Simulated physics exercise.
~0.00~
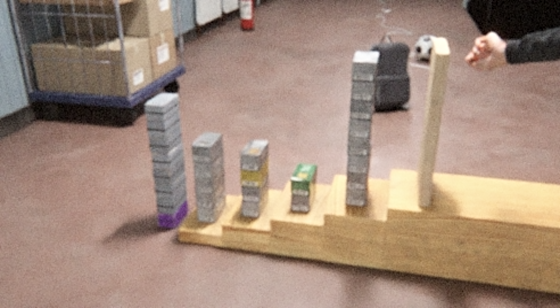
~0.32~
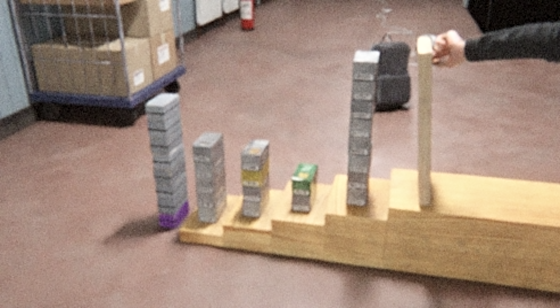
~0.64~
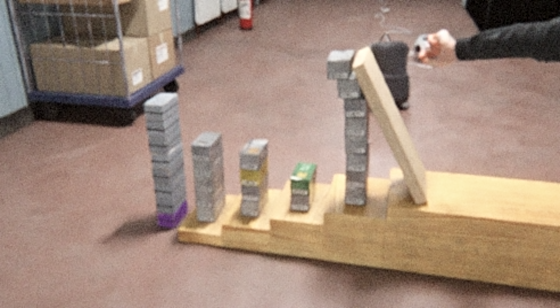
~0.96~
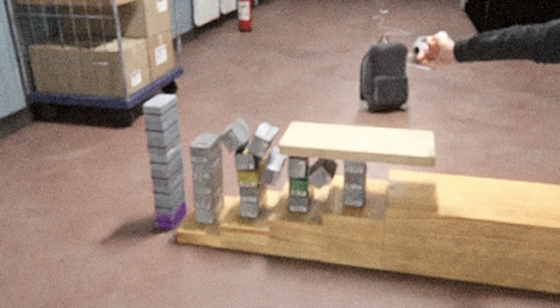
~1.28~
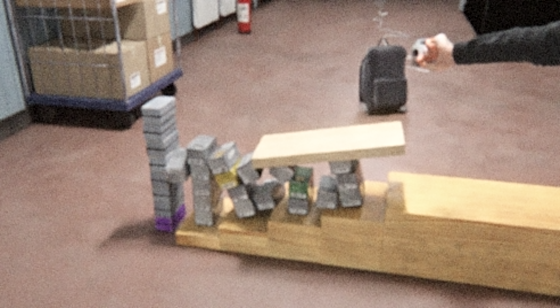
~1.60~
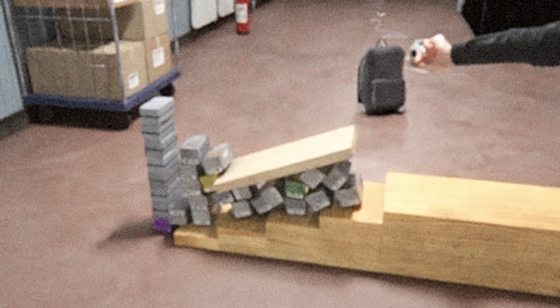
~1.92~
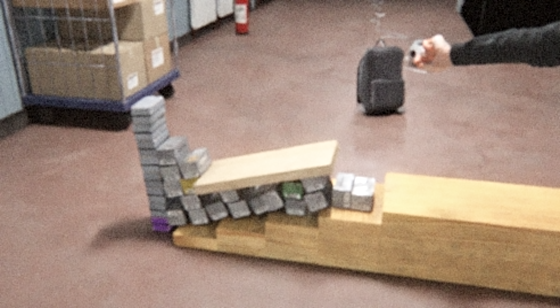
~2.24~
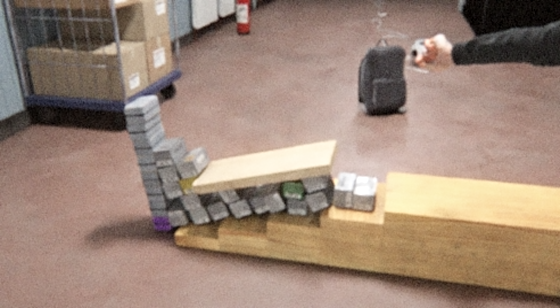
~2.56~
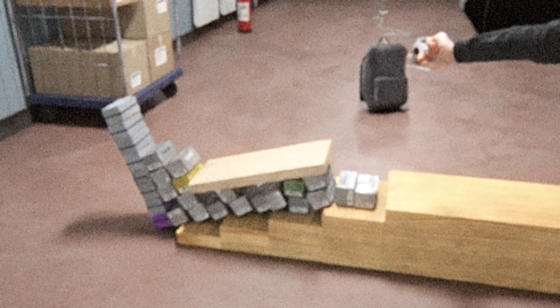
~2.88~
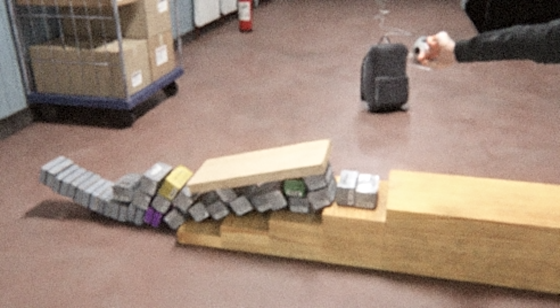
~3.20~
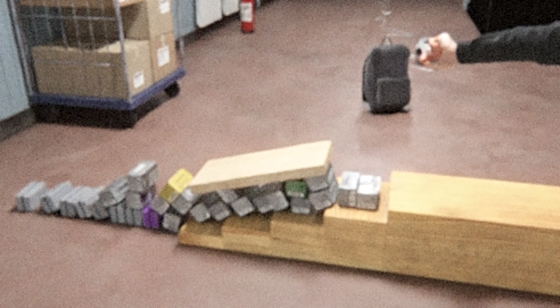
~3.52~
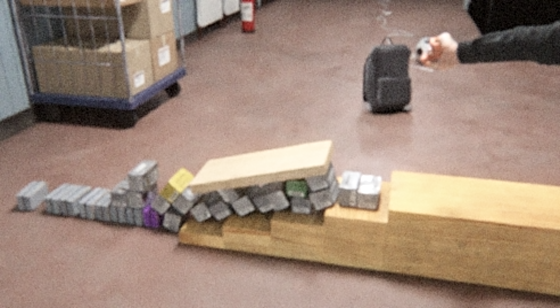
An arm in a dark sleeve reaches in from the right and pushes the top of an upright pale board standing on wooden steps that descend leftward across a reddish-brown floor. Seen from the side, five stacks of mostly grey packets stand left of the board, with yellow, green and purple ones among them, and a cart of boxes and a dark bag behind. The board topples left into the tall stack, which collapses onto the shorter ones. Packets tumble down the steps while the board slides left on top. The farthest stack leans, then falls leftward, ending in a row across the floor, with the board resting tilted on the heap.
